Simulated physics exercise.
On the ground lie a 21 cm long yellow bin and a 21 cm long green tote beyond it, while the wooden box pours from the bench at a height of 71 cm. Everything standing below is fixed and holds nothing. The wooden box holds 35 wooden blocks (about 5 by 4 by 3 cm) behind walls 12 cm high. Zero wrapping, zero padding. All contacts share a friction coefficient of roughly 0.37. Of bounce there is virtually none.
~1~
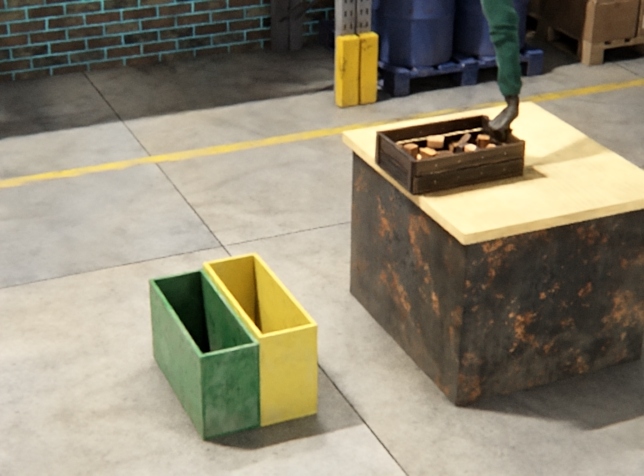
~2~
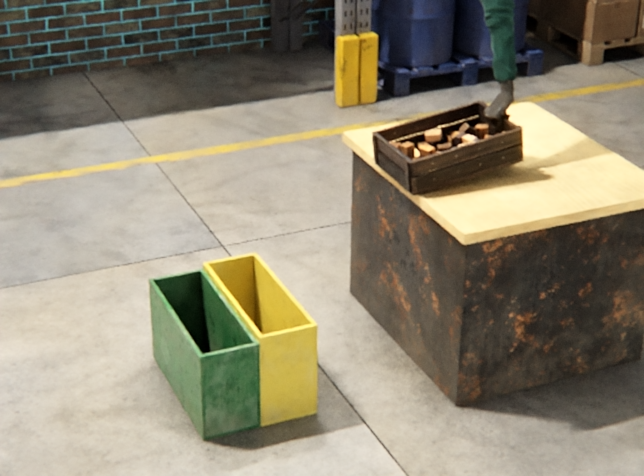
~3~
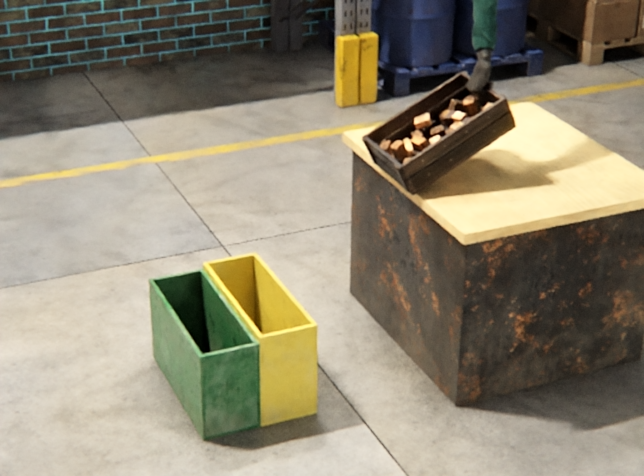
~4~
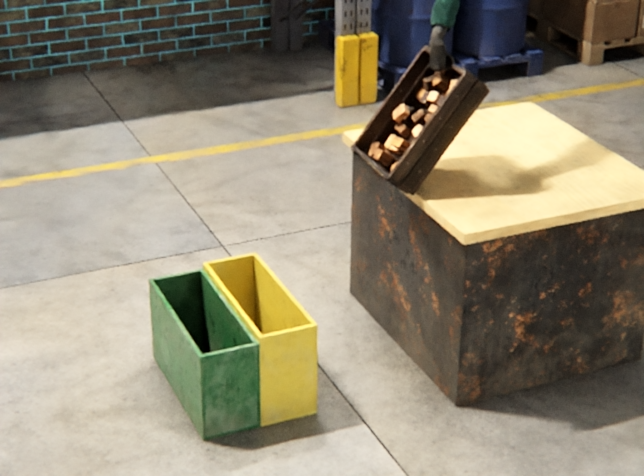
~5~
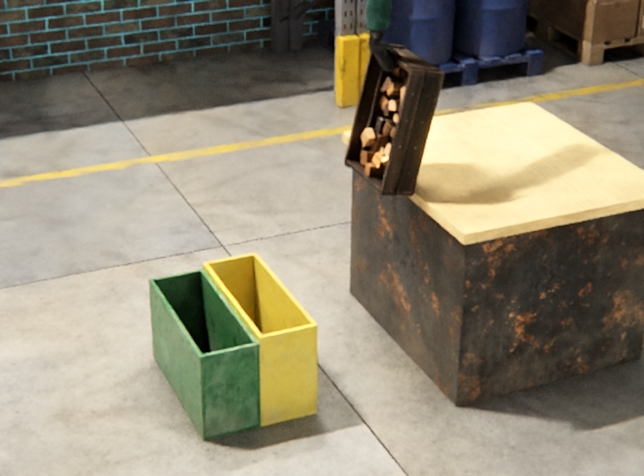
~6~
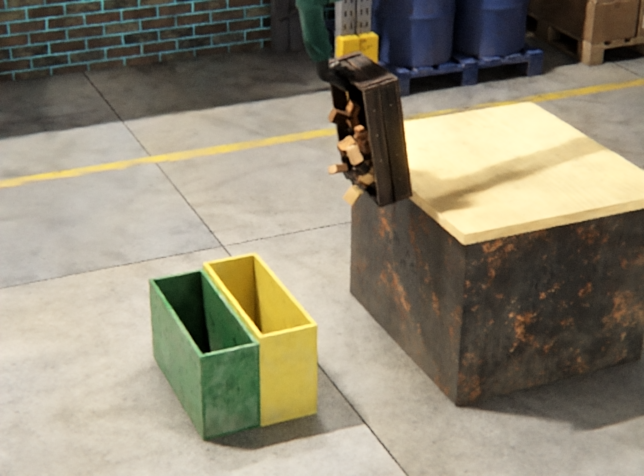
In a warehouse, a green-sleeved arm tilting a dark wooden box of blocks at a bench's edge until several blocks tumble out.
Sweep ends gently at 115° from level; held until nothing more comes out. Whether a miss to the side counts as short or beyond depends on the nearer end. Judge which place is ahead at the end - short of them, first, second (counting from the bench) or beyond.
Ahead at the end: Before.
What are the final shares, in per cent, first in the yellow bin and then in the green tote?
About 20 and 0 per cent.
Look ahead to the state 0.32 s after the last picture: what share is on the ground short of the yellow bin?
Share: About 30 %.
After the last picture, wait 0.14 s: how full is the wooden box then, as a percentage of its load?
Roughly 35 percent.
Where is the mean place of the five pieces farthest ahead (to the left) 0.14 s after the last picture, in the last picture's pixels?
Near (297, 235) in pixels.
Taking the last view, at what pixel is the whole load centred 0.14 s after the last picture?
Load centre: About (325, 203).
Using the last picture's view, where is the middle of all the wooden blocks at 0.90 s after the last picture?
I'd place it close to (305, 363) in the last view.
Then, 0.14 s after the last picture, tilt 113°; 12 still in the wooden box and 23 in the air.
Then, 0.32 s after the last picture, tilt 115°; 6 still in the wooden box, 7 in the yellow bin, 10 on the ground short of the yellow bin and 12 in the air.
Then, 0.58 s after the last picture, tilt 115°; 1 still in the wooden box, 7 in the yellow bin, 18 on the ground short of the yellow bin and 9 in the air.
Final count (0.90 s after the last picture), 7 in the yellow bin and 28 on the ground short of the yellow bin.
